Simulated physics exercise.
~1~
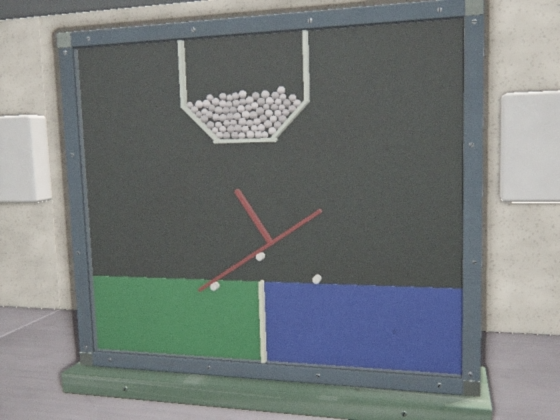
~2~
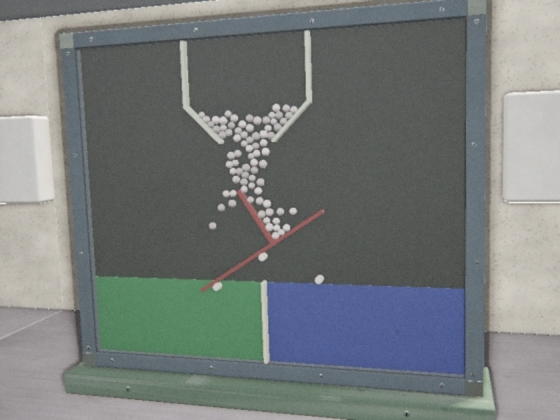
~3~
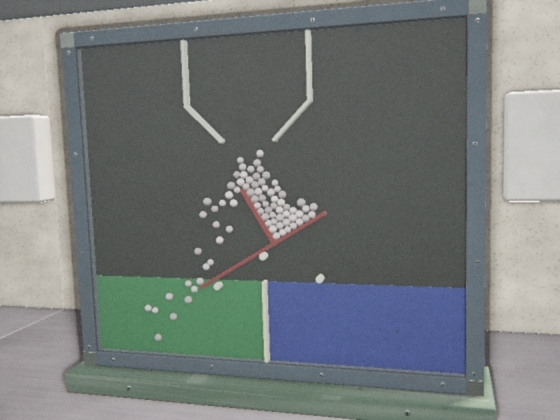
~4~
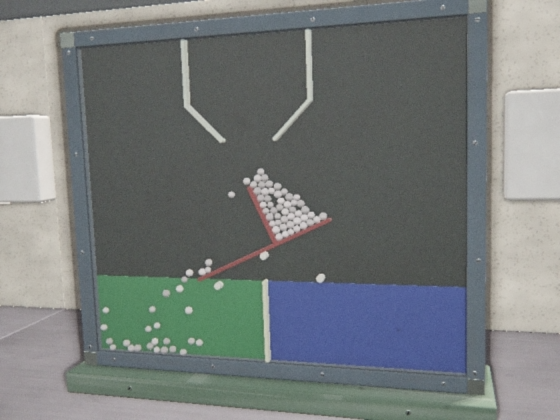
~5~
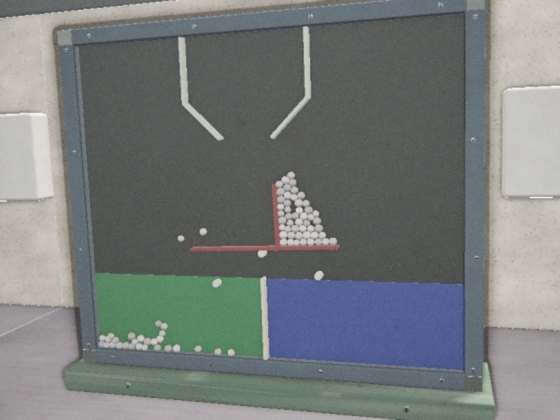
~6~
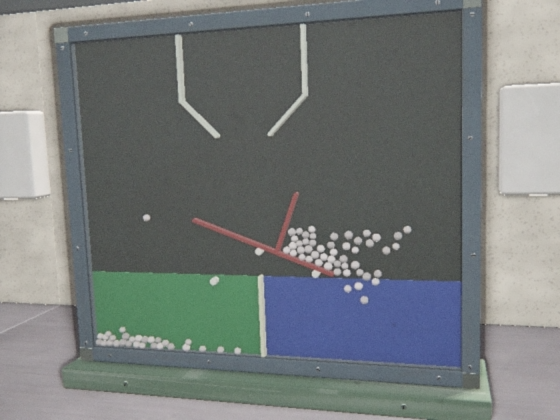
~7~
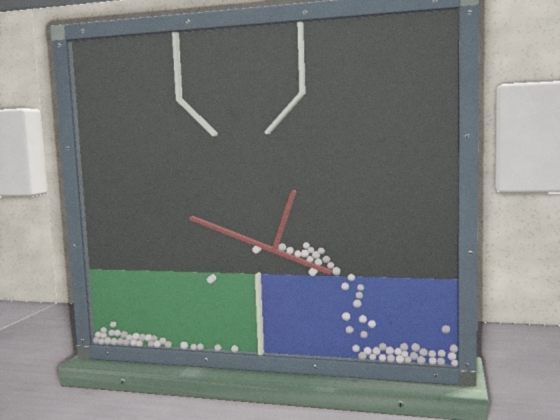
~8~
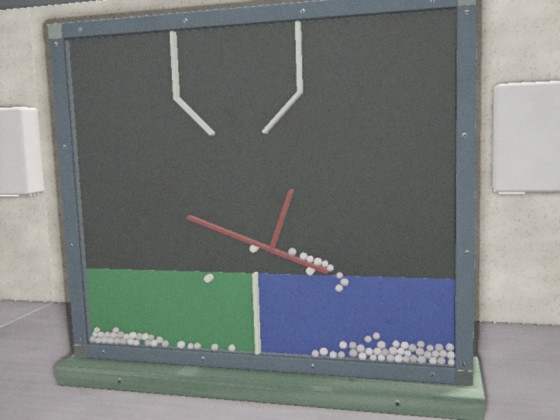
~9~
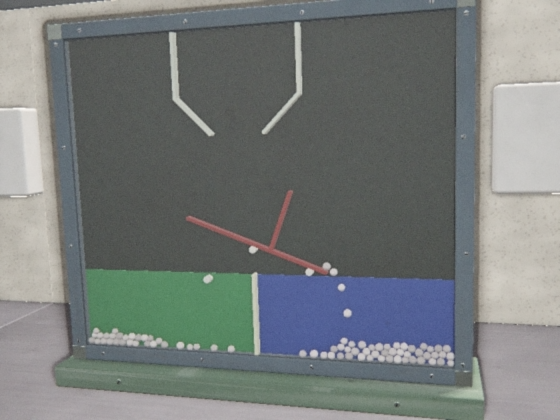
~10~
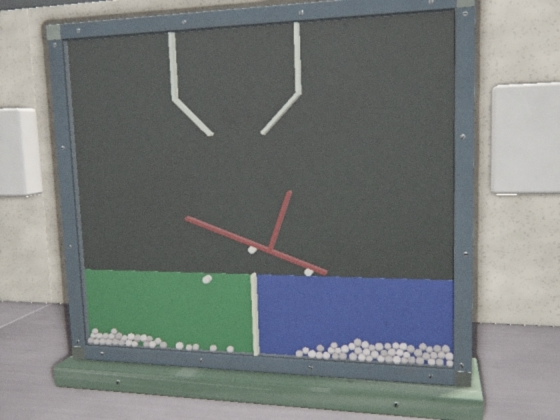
A red T-shaped tray sits tilted on a pin, its left end low, inside a dark, blue-framed case seen from the front by a gently swaying camera. Above it hangs a pale hopper full of small whitish pills; below lie a green bin at left and a blue bin at right. The pills pour out, piling steeply against the tray's right side while some spill left into the green bin. The loaded tray then tips right, sliding its heap into the blue bin. It stays tilted right and empty, with most pills in blue and some in green.
